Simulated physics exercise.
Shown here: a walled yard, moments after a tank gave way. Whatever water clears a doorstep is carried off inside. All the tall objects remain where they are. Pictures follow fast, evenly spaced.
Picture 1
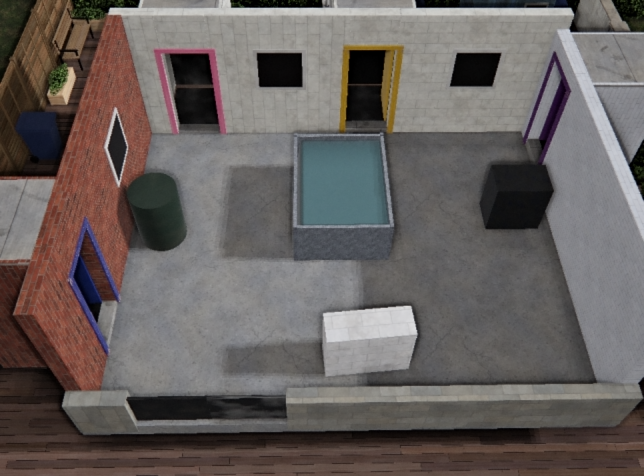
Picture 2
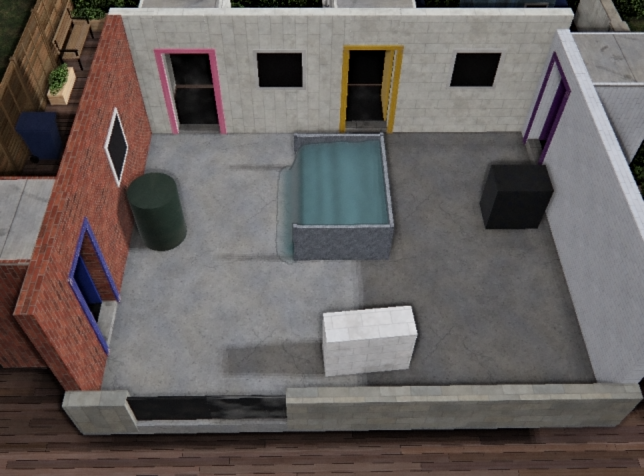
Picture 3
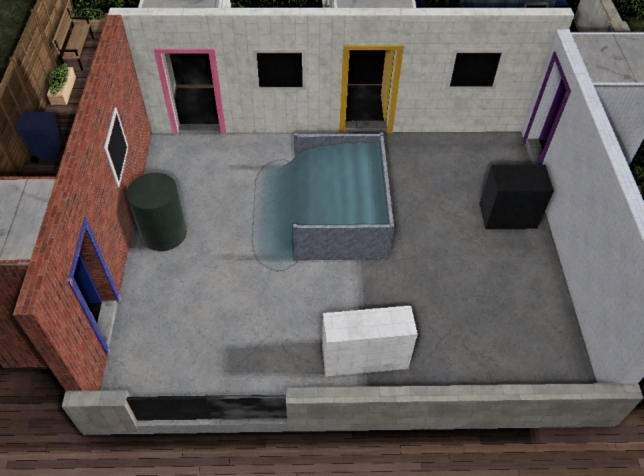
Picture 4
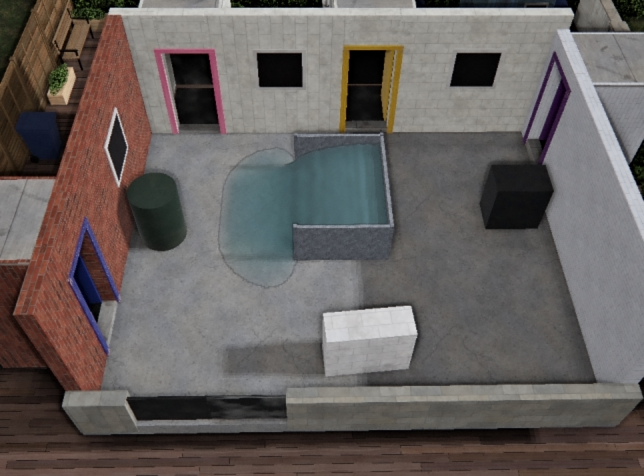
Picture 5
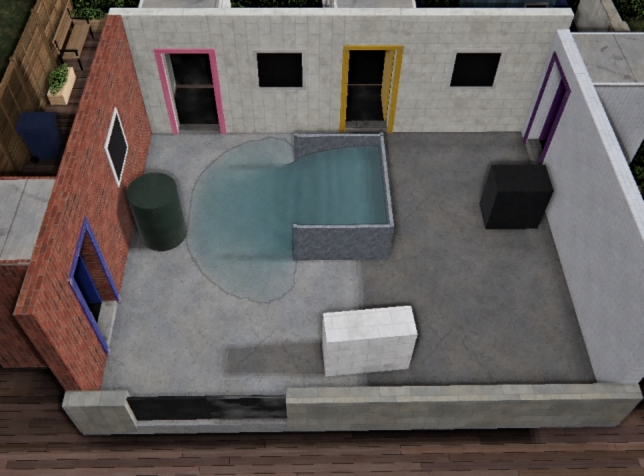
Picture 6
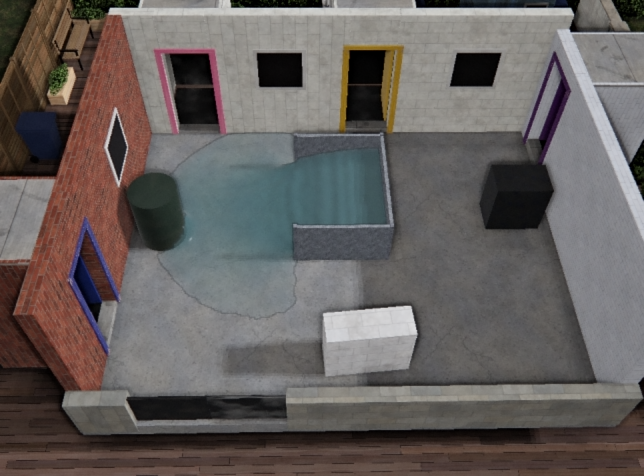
Water pouring from the open left side of a raised tank, spreading across a walled yard's grey floor and around a green cylinder.
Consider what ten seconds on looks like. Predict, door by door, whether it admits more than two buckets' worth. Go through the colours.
In the end the pink door exceeds the allowance there. The yellow door keeps inside the allowance there. The blue door exceeds the allowance there. The purple door keeps inside the allowance there.
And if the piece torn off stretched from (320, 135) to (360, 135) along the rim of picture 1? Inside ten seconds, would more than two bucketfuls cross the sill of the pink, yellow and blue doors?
Here's how it goes: The pink door gets beyond the mark, while the yellow door gets beyond the mark and the blue door never reaches it.
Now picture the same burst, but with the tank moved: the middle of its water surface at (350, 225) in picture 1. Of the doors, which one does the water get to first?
My answer: The one in blue.
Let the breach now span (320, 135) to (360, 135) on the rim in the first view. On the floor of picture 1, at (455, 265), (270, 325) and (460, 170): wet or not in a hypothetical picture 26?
In turn: Free of water, dry, flooded.
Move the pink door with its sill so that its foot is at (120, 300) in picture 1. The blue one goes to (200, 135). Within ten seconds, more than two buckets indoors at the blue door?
The blue one goes past it.
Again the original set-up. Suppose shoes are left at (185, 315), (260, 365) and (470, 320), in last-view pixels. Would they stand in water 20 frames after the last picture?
Result, in the order given: Wetted / wetted / not wetted.
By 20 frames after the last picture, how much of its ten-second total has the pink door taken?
That share would be near 55 %.
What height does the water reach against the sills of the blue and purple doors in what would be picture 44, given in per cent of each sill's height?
Close to 100 per cent for the first one and close to 80 per cent for the second.
A moment on, water covers 35 % of the floor; the pink door under two buckets in, the yellow door not reached, the blue door wet at the sill, nothing in, the purple door not reached.
Next, water covers 35 % of the floor; the pink door over two buckets in, the yellow door not reached, the blue door over two buckets in, the purple door not reached.
Then, water covers 45 % of the floor; the pink door far over two buckets in, the yellow door wet at the sill, nothing in, the blue door over two buckets in, the purple door not reached.
Later, water covers 80 % of the floor; the pink door far over two buckets in, the yellow door wet at the sill, nothing in, the blue door far over two buckets in, the purple door wet at the sill, nothing in.
In the end, water covers 100 % of the floor; the pink door far over two buckets in, the yellow door wet at the sill, nothing in, the blue door far over two buckets in, the purple door wet at the sill, nothing in.
